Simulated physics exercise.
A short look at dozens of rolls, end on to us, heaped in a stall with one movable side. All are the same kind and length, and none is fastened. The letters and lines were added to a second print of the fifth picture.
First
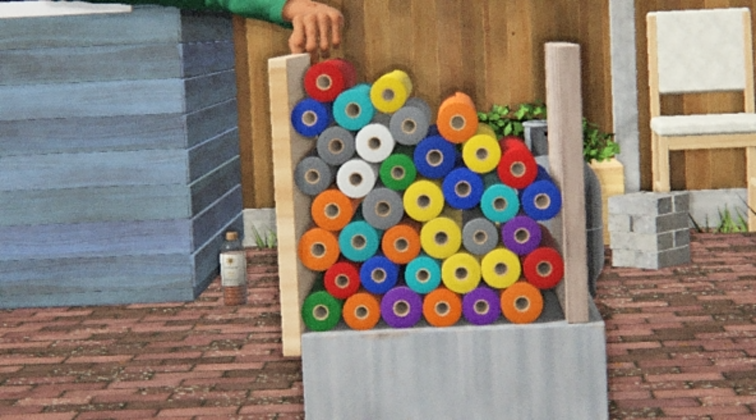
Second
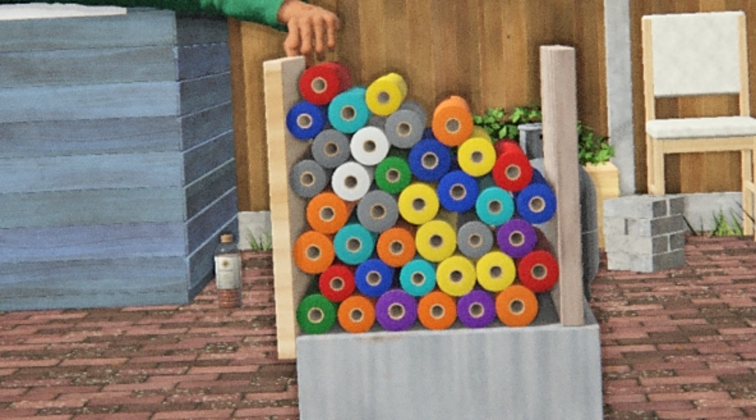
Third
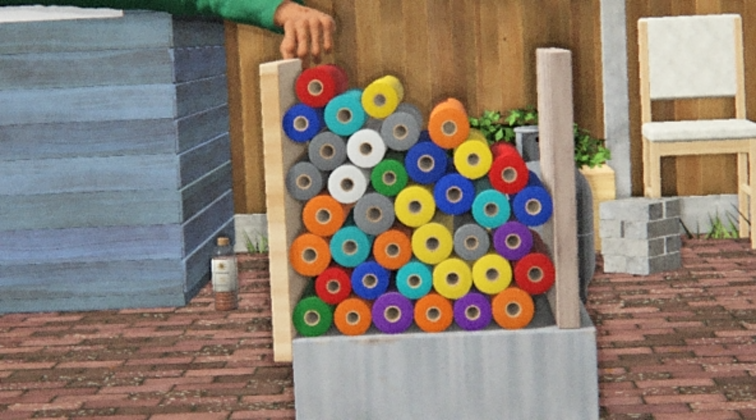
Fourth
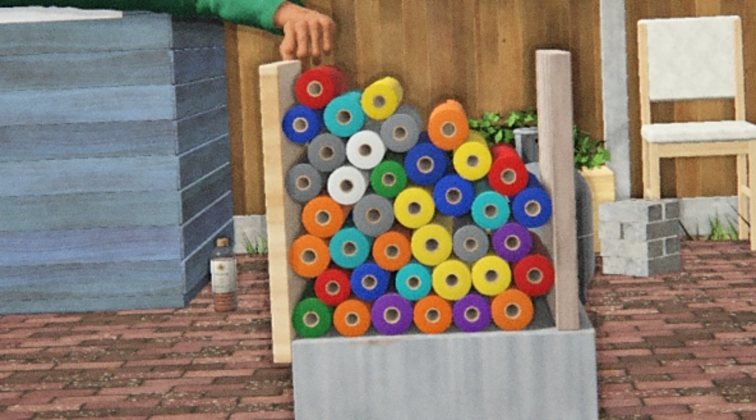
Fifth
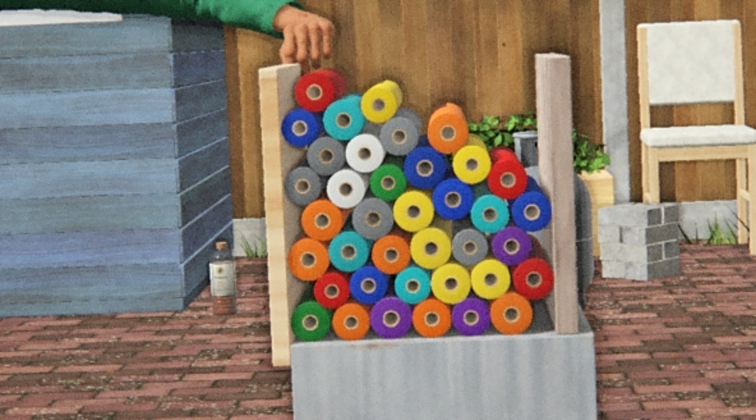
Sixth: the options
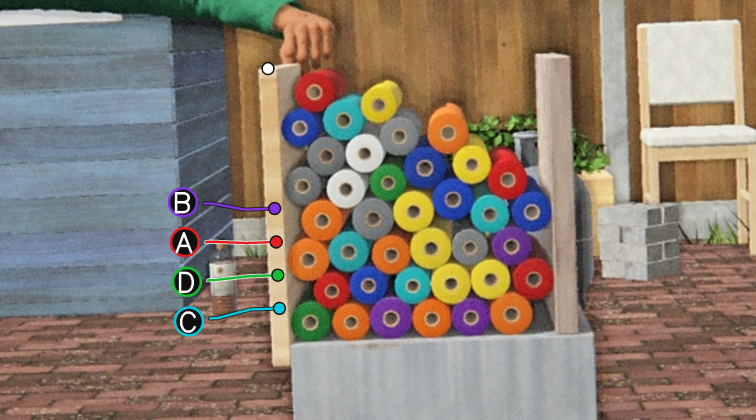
A hand rests atop a wooden side board beside stacked colourful rolls, which barely move.
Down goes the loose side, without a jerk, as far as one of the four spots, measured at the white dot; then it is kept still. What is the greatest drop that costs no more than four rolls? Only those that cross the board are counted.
Lower it to B and no more.
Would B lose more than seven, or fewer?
Fewer than seven.
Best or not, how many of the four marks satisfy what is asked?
The number is one.
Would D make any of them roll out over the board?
Yes, at D.
On the marked copy, A at (276, 242); B at (275, 208); C at (280, 308); D at (278, 275); the white dot at (268, 69).
Taking B. A third of the way, top of the board (281, 132).
Two thirds of the way, top of the board (284, 205).
When it is over, top of the board (284, 207), four out over the board.
As for the rest, A five out over the board; C more than four out over the board; D more than four out over the board.
